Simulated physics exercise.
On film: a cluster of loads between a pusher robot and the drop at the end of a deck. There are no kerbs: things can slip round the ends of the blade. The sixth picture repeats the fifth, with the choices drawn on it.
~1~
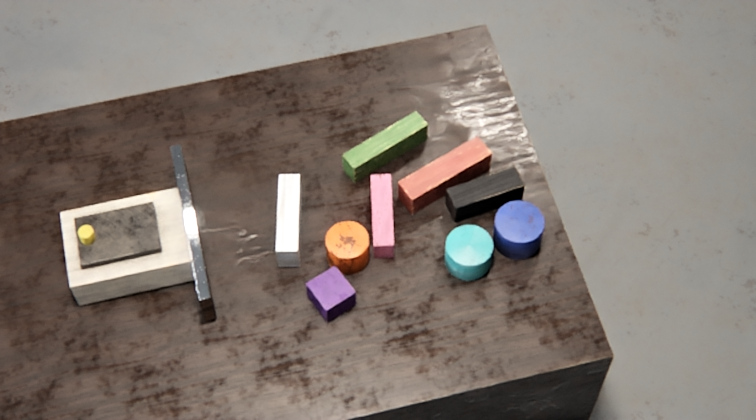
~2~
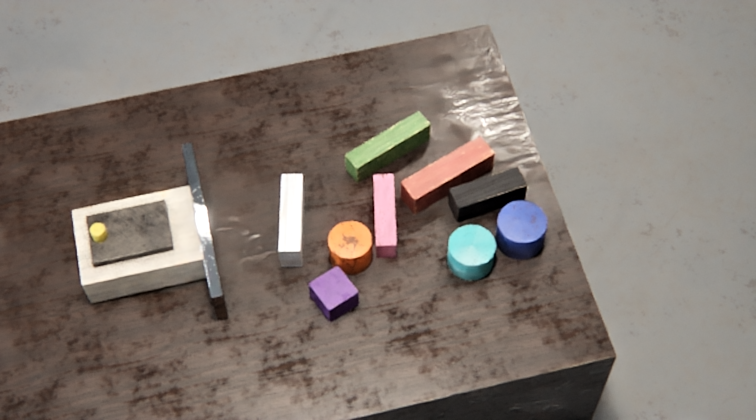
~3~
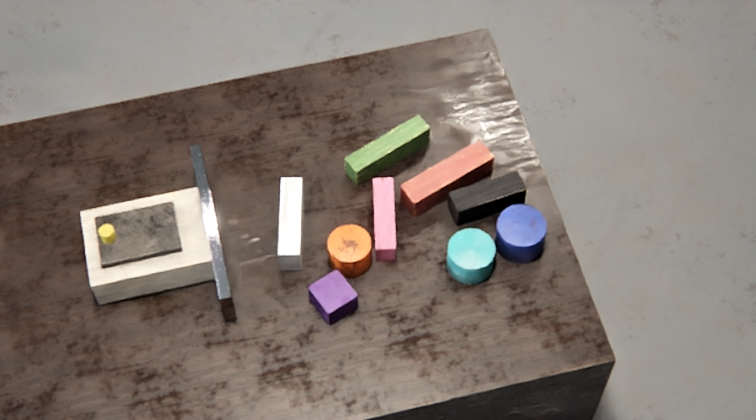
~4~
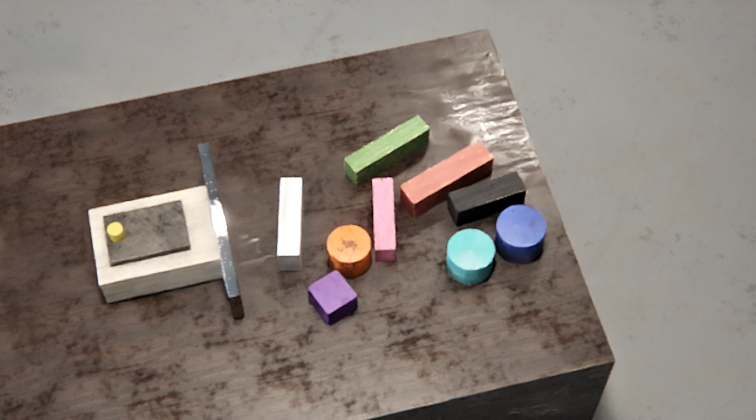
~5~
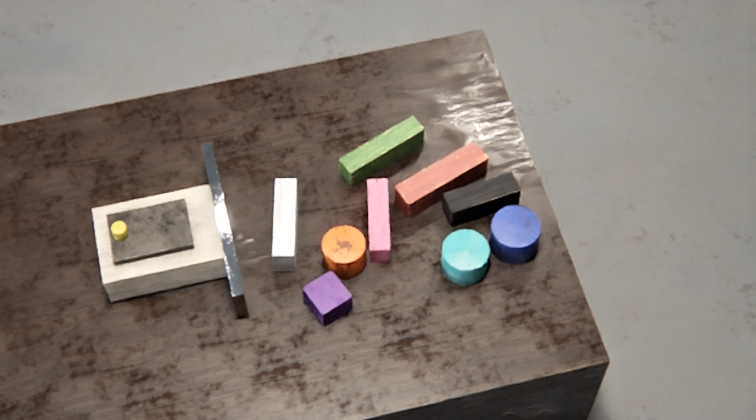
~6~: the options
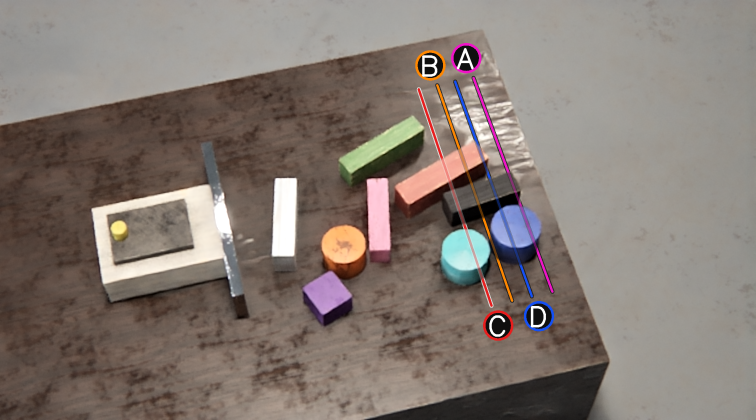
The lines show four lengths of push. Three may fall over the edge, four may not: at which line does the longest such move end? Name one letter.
At D, and not beyond.
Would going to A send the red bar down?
By then, yes.
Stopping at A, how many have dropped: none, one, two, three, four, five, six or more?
In all, four.
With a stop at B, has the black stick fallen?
By then, yes.
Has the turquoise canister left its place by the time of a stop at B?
Yes.
On the copy, A at (511, 179); B at (473, 187); C at (453, 191); D at (491, 183).
On D. First, robot (256, 208); purple crate (358, 302); pink bar (394, 218).
Then, robot (353, 187); black stick (514, 196); blue canister (525, 232).
Finally, robot (428, 171); blue canister over the edge; red bar over the edge; three fallen.
By contrast, A drops four; B is within the limit but short; C is within the limit but short.
